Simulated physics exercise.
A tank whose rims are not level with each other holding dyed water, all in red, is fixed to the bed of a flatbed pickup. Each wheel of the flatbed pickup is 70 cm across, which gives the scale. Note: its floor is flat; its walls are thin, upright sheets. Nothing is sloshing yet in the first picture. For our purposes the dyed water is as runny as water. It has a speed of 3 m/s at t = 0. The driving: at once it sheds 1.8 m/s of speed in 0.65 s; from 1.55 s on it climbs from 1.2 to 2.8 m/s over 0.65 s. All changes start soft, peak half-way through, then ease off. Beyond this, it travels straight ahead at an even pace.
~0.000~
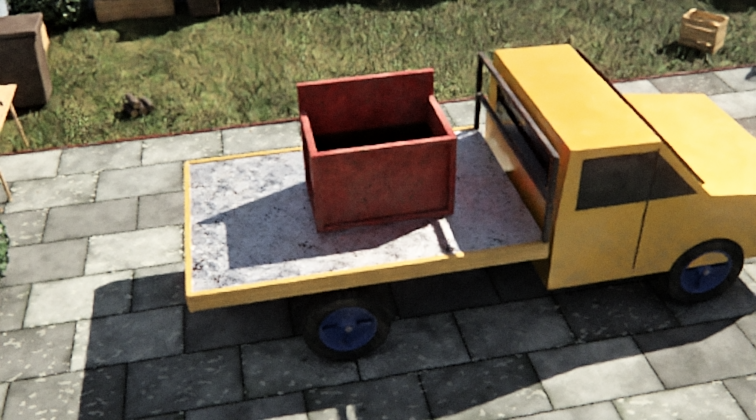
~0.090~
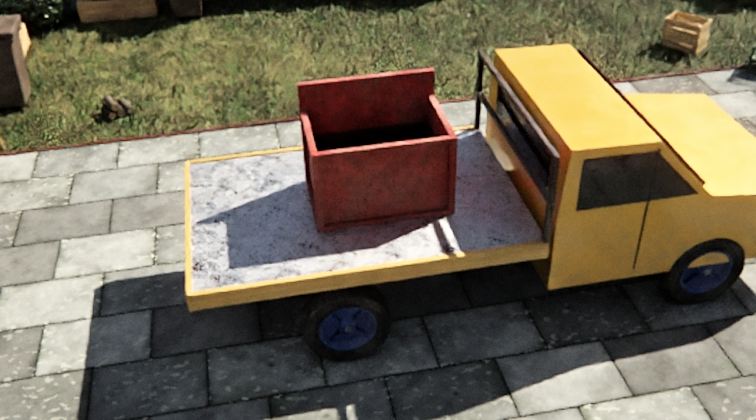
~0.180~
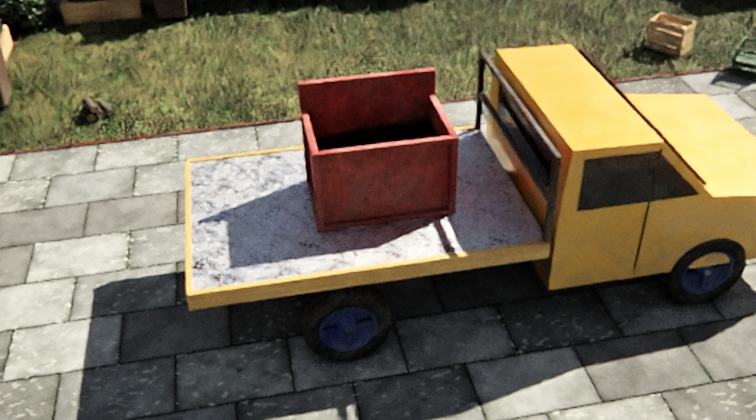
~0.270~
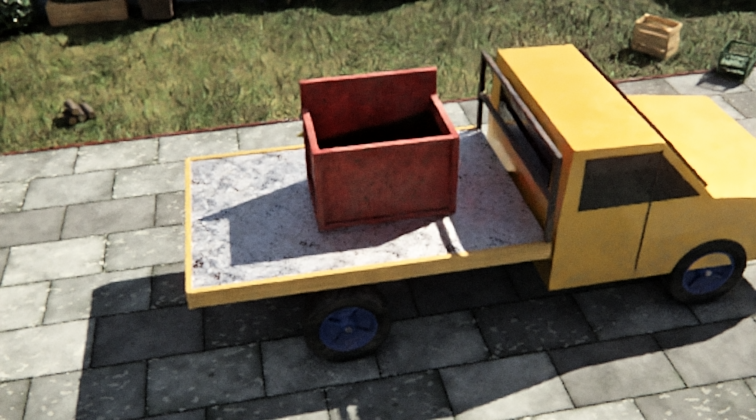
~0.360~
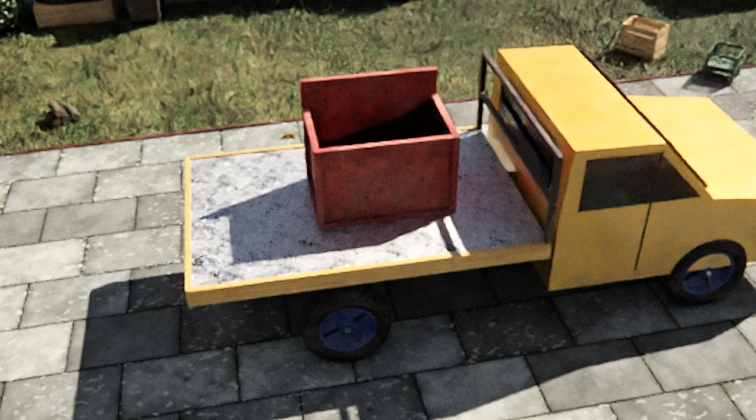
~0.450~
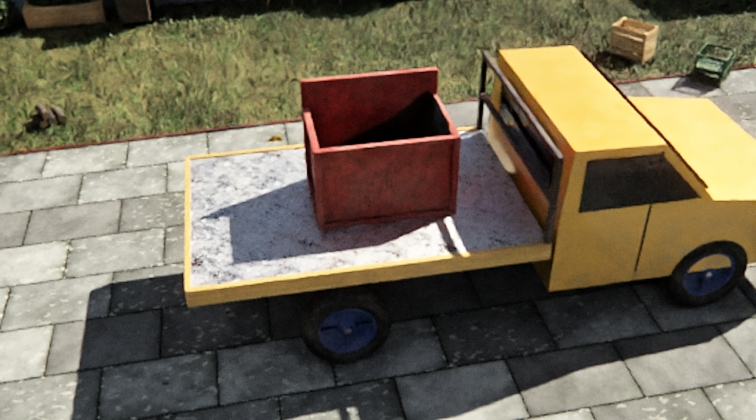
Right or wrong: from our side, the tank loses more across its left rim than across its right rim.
Wrong, the right rim loses more.
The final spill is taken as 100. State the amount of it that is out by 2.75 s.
By then it's around 50 per cent.
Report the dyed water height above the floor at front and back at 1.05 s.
Front: 40 cm; back: 62 cm.
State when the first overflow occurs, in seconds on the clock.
The first spill happens at roughly 0.8 s.
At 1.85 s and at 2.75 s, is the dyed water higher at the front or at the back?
The surface rises towards the forward end and then towards the forward end.
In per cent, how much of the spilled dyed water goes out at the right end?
Some 70 per cent of it.
Then, 1.05 s in, front 40 cm, middle 38 cm, back 61 cm above the floor; the loss stands at 3 per cent, over the right end.
Then, 1.85 s in, front 64 cm, middle 37 cm, back 33 cm above the floor; the loss stands at 4 per cent, over the right end, a little elsewhere.
Then, 2.75 s in, front 48 cm, middle 42 cm, back 41 cm above the floor; the loss stands at 4 per cent, over the right end, a little elsewhere.
Then, 5.18 s in, the loss stands at 8 per cent, mostly over the right end, some over the left end; the right end has passed 6 per cent and the left end 2.
